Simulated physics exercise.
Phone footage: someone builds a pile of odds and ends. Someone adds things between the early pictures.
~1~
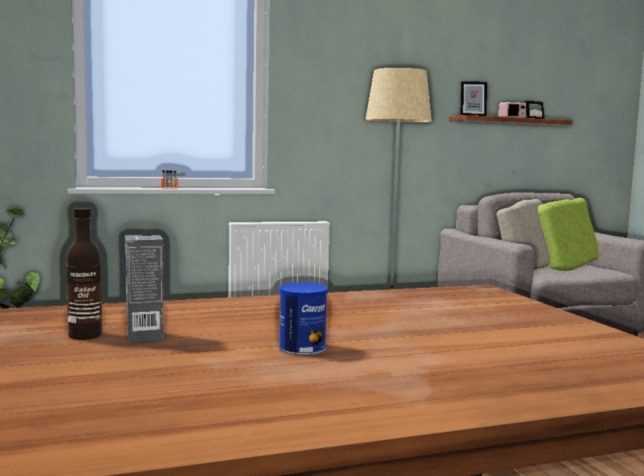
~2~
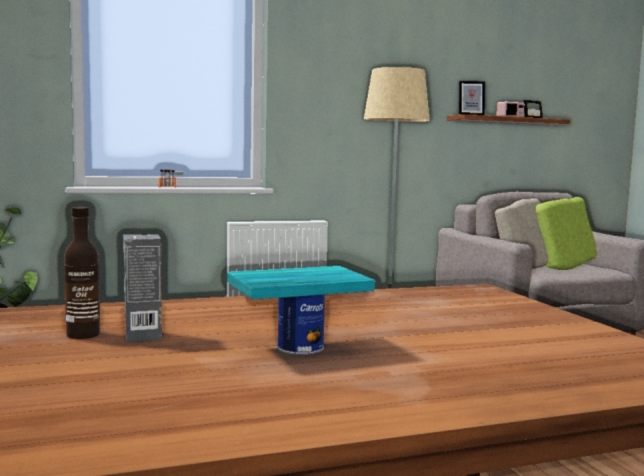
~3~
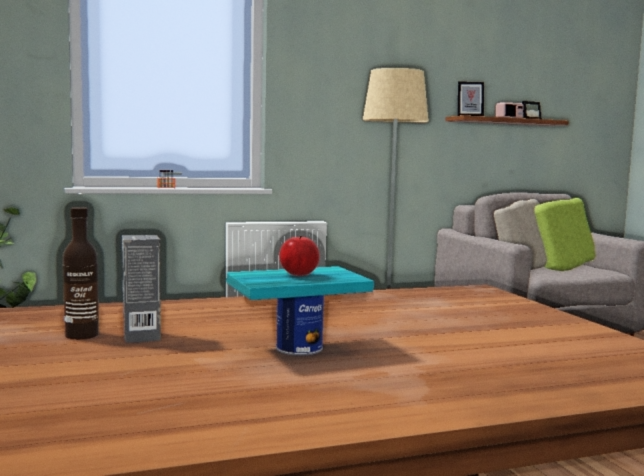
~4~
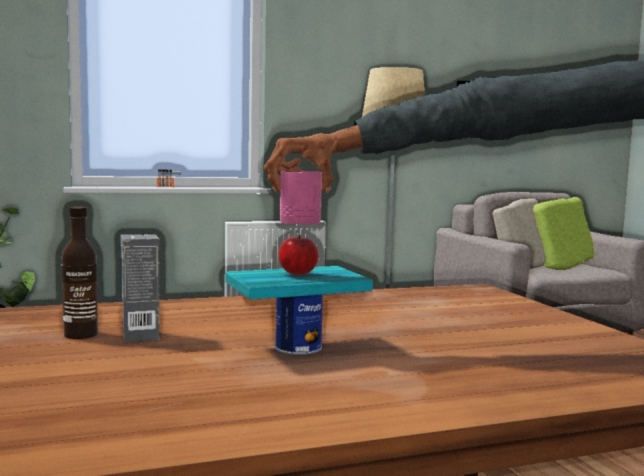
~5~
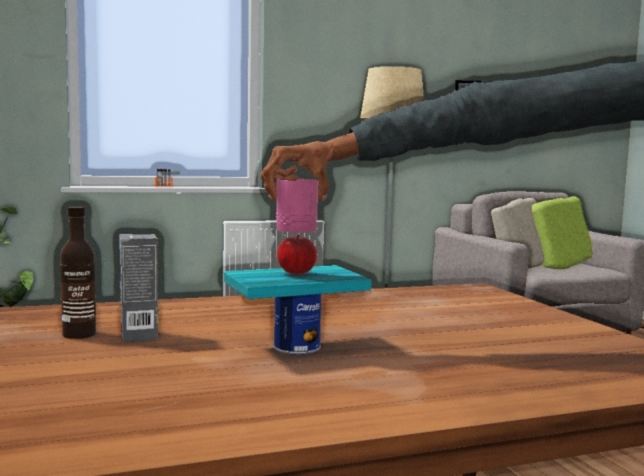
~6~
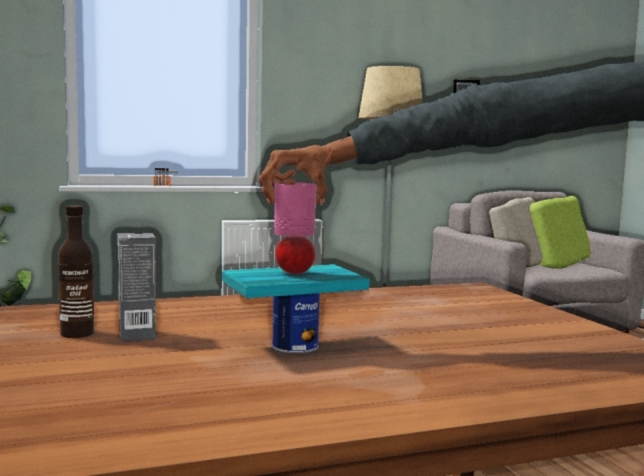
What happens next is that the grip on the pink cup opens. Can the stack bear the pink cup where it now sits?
No. It doesn't stay put.
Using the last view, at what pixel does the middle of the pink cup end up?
The object finishes somewhere near (130, 338).
Then, 0.60 s later than the last frame, pink cup tilted by 51° near (265, 221).
Then, 0.80 s later than the last frame, pink cup now fallen.
Then, 0.90 s later than the last frame, things are still on the move.
Then, 1.40 s later than the last frame, nothing new.
When it is over, fallen, pink cup; the other 5 as before. End places, in pixels of the last picture, pink cup near (131, 339). The pile comes apart.
